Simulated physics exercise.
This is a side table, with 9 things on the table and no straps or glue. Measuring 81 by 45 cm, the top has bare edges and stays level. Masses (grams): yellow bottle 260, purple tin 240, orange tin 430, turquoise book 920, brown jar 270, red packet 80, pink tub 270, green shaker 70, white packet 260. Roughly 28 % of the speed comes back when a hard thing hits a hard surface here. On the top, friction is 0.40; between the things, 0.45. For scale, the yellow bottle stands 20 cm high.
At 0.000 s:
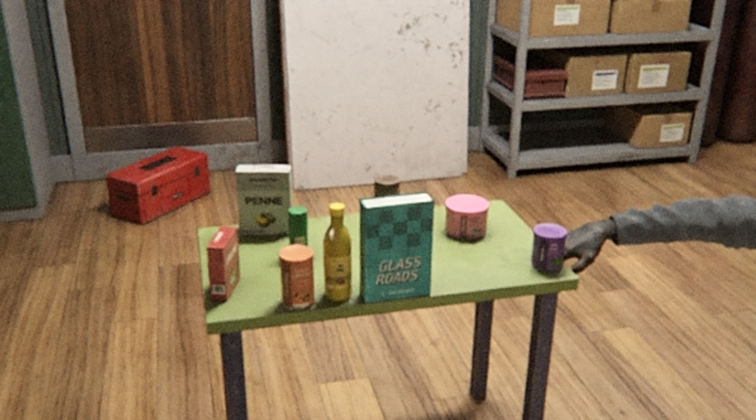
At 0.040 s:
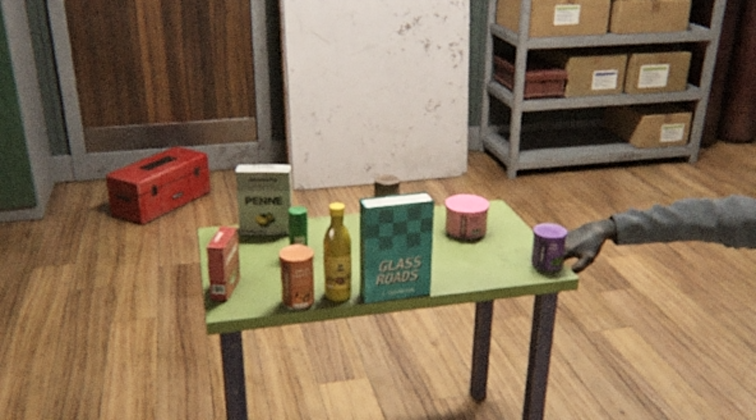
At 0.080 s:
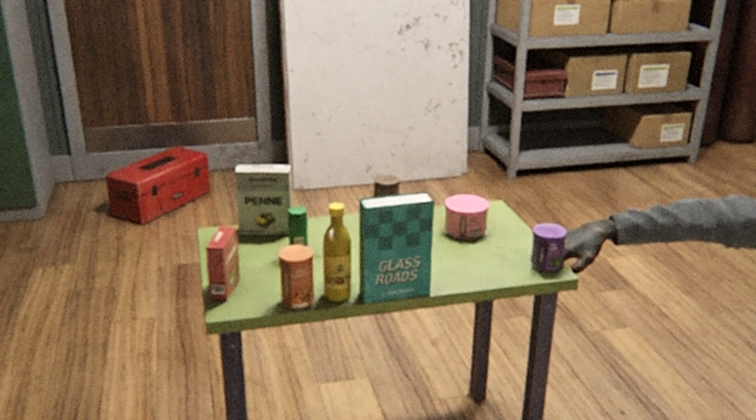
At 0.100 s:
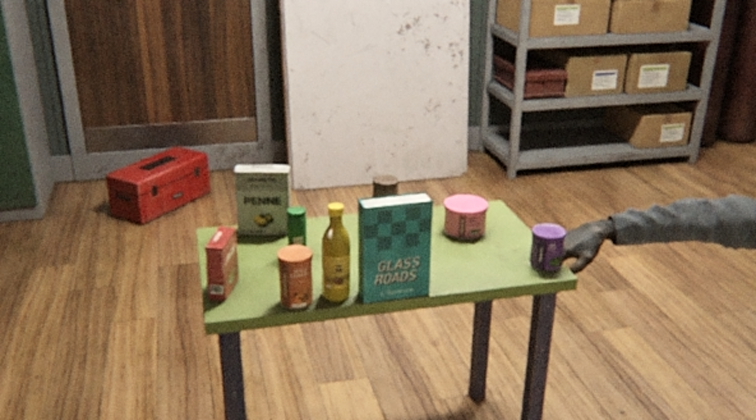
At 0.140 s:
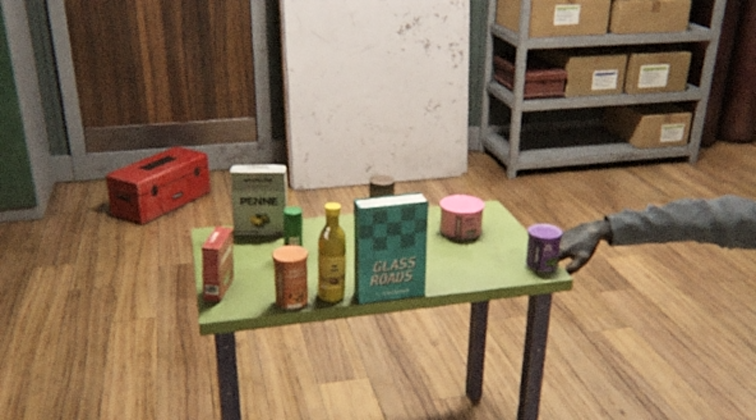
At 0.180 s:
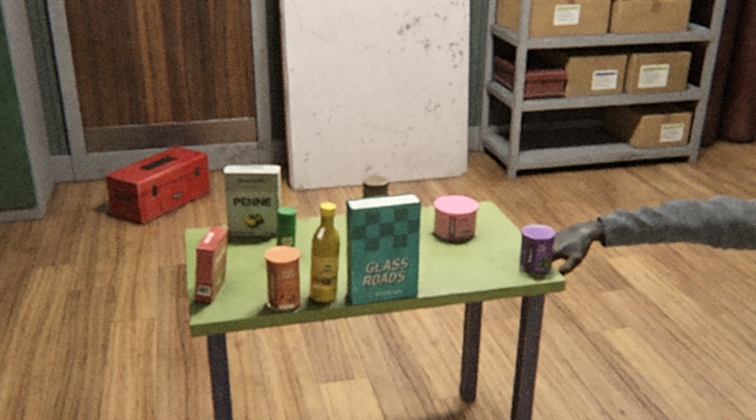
A gloved hand at the right edge slides the cluttered green table slightly to the left.
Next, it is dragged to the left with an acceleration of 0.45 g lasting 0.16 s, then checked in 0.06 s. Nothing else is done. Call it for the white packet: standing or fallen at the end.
Standing.
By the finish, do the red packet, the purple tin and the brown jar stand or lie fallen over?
Well, the red packet tumbles down, the purple tin holds steady, and the brown jar holds steady.
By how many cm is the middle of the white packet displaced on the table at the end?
Net distance near 2 cm.
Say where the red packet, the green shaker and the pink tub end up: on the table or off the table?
Red packet: Goes out of bounds; green shaker: Stays in bounds; pink tub: Stays in bounds.
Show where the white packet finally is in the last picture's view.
It ends up at about (224, 204).
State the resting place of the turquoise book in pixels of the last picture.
It comes to rest somewhere around (348, 253).
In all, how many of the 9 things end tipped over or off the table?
The count comes out at 2.
After 0.38 s, table shifted 8 cm; white packet slid 2 cm near (224, 204); green shaker leaning 32°; yellow bottle leaning 17°.
After 0.68 s, table shifted 8 cm; red packet now off the table; white packet slid 2 cm near (224, 204); green shaker on its side.
After 0.98 s, table shifted 8 cm; white packet slid 2 cm near (224, 204); green shaker on its side; brown jar slid 2 cm.
At rest (2.7 s), off the table and tipped over, red packet; tipped over on the table, green shaker; the other 7 in place, give or take 5 cm. Seen from the same camera at the end, white packet near (224, 204).
